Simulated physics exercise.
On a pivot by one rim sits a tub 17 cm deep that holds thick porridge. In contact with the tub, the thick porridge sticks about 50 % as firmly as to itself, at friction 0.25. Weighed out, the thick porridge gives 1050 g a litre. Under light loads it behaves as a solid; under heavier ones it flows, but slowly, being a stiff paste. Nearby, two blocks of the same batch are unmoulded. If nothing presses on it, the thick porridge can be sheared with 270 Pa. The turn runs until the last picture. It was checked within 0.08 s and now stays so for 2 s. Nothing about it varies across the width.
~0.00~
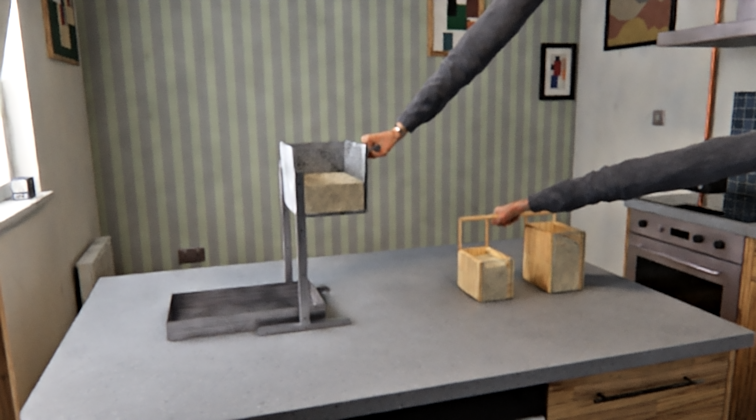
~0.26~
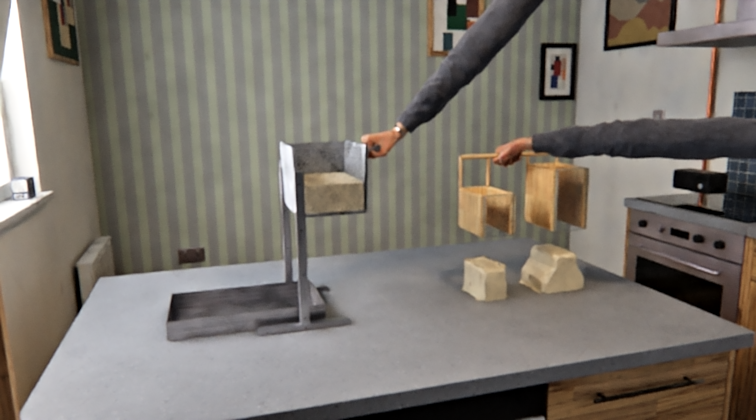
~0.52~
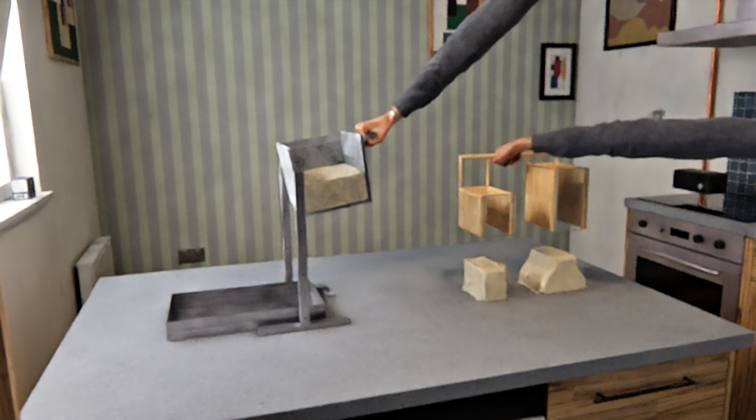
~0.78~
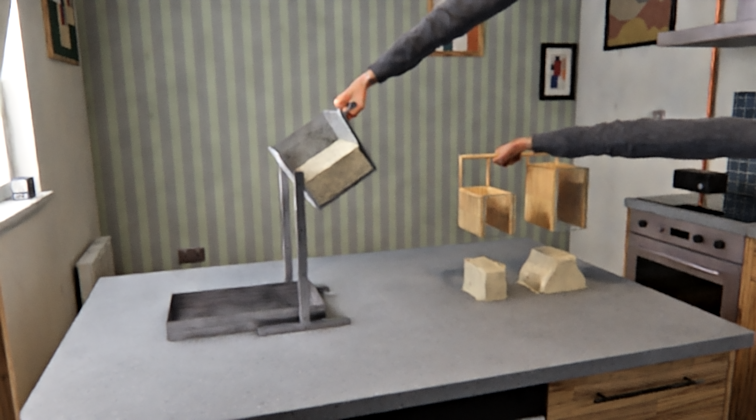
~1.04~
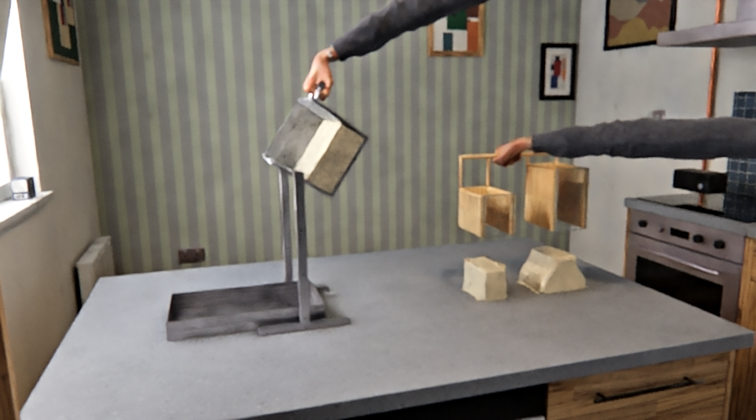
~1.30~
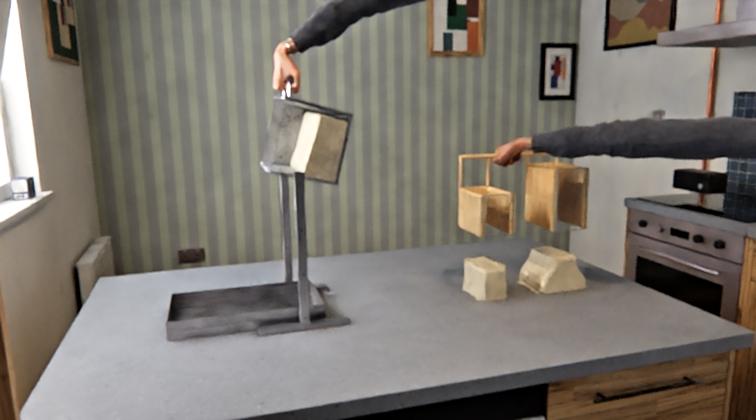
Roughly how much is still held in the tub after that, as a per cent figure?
The amount still held in the tub is about 100 per cent.
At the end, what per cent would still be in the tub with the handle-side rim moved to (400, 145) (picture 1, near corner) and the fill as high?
The tub would end up holding some 100 % of it.
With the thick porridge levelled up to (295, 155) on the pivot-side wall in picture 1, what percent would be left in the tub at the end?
It would come to roughly 75 percent.
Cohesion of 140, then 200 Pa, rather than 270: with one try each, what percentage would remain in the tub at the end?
About 100 % first, about 100 % second.
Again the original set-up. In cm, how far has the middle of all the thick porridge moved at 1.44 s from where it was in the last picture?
It has gone close to 1 cm.
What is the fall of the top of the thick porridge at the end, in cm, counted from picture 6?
About 1 cm.
By 1.44 s, the tub is at 76 degrees and holds 100 %.
By 1.61 s, the tub is at 76 degrees and holds 100 %.
By 1.78 s, the tub is at 76 degrees and holds 100 %.
By 1.95 s, the tub is at 76 degrees and holds 100 %.
By 3.30 s, at the end, the tub is at 76 degrees and holds 100 %.
